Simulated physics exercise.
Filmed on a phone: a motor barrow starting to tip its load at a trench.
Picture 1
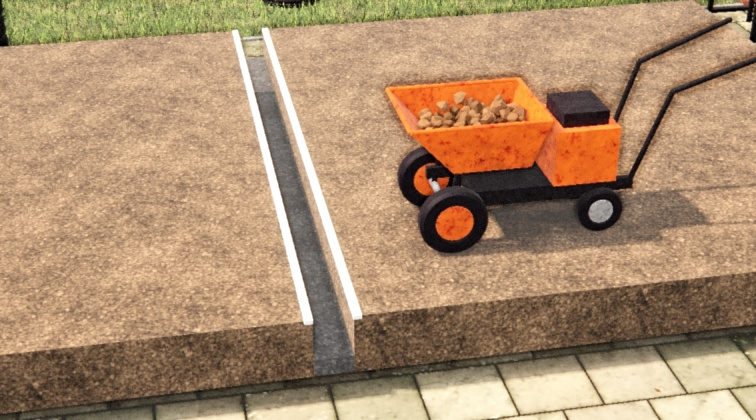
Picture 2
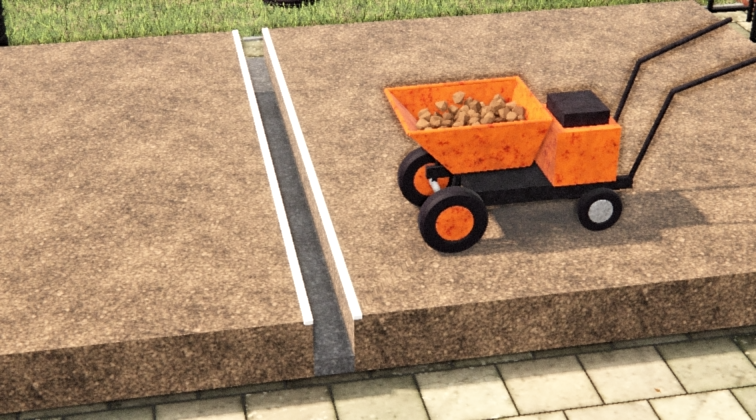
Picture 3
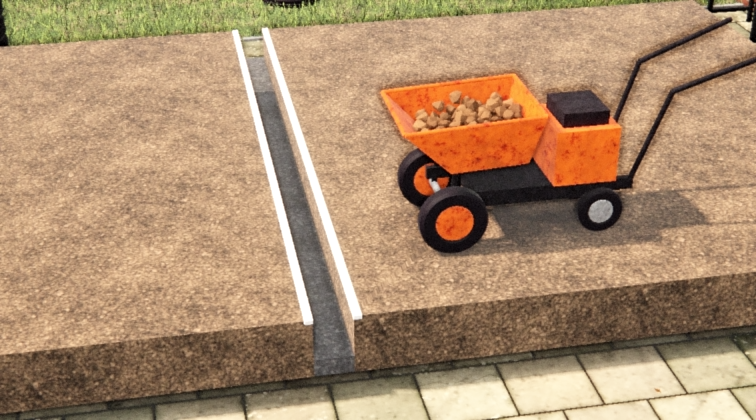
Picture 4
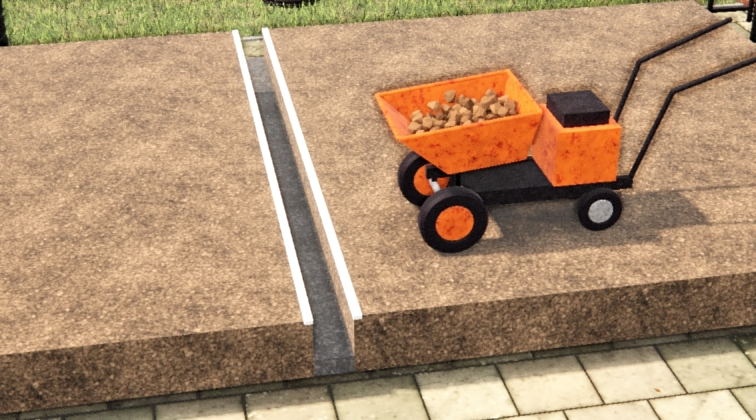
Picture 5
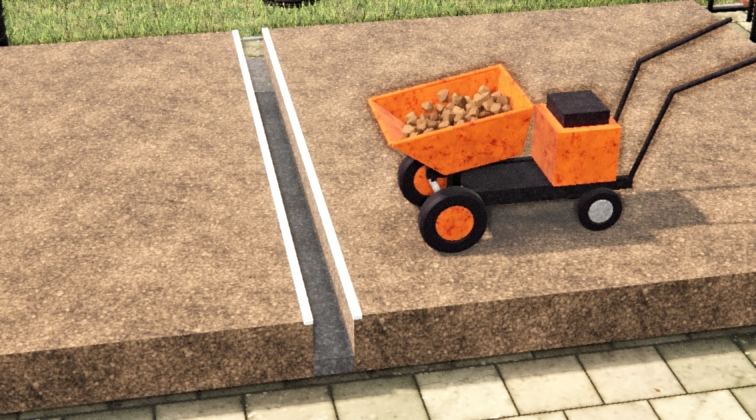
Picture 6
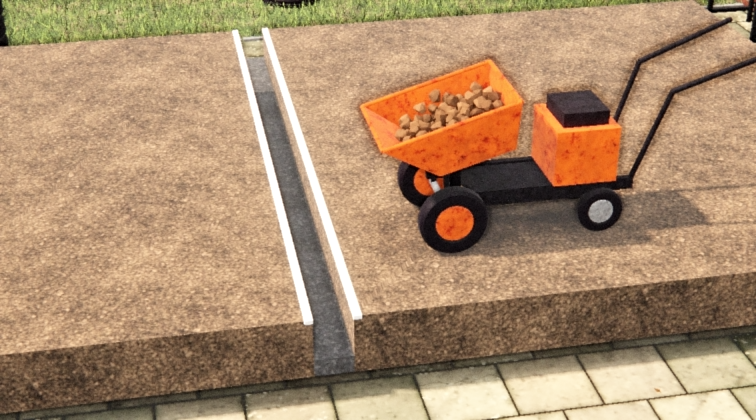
On a raised bed of brown soil beside pale paving, an orange motor barrow loaded with brown clods stands to the right of a narrow, white-edged trench. Its skip sits level at first, then tilts gradually toward the left, its lip dipping while the clods stay inside and the wheels remain still.
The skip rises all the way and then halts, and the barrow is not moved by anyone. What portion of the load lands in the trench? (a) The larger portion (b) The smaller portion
The larger portion (a).
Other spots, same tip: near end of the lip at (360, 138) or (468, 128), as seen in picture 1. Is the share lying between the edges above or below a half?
Well, parked at the first spot it'd be short of the halfway mark, and at the second it'd be short of the halfway mark.
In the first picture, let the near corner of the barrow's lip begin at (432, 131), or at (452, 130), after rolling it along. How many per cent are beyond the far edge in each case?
About 0 per cent first, about 0 per cent second.
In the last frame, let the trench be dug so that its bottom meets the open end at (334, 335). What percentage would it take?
I'd put it at about 50 in a hundred.
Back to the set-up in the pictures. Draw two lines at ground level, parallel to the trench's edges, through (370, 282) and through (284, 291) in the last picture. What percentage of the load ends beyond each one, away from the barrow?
Estimate, first then second: 90 %, 0 %.
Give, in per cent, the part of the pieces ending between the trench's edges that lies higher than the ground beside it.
Estimate: Near 5 in a hundred.
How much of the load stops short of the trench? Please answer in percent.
0 %.
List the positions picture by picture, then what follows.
Lip of the skip at (411, 133), level; top of the load at (488, 115), clay clods; first edge of the trench at (348, 284); far edge at (300, 289), the trench under half as wide as the skip, and about as deep as wide, in the first picture.
Lip of the skip at (410, 134), level; top of the load at (487, 114), in the second picture.
Lip of the skip at (406, 136), tipped barely; top of the load at (484, 113), in the third picture.
Lip of the skip at (400, 140), tipped a little; top of the load at (479, 111), in the fourth picture.
Lip of the skip at (392, 145), tipped a little; top of the load at (472, 109), in the fifth picture.
Lip of the skip at (383, 152), tipped clearly; top of the load at (470, 97); first edge of the trench at (348, 284); far edge at (300, 289), in the sixth picture.
Soon after the last picture, skip tipped steeply; all in the skip.
A little later, skip tipped right over; about two thirds in the skip; a stray few short of the trench; about a third in or heaped over the trench; a stray few falling.
Later still, skip tipped right over; a small part in the skip; a stray few short of the trench; most in or heaped over the trench; a small part beyond it.
At rest, skip tipped right over; a small part in the skip; a stray few short of the trench; most in or heaped over the trench; a small part beyond it.
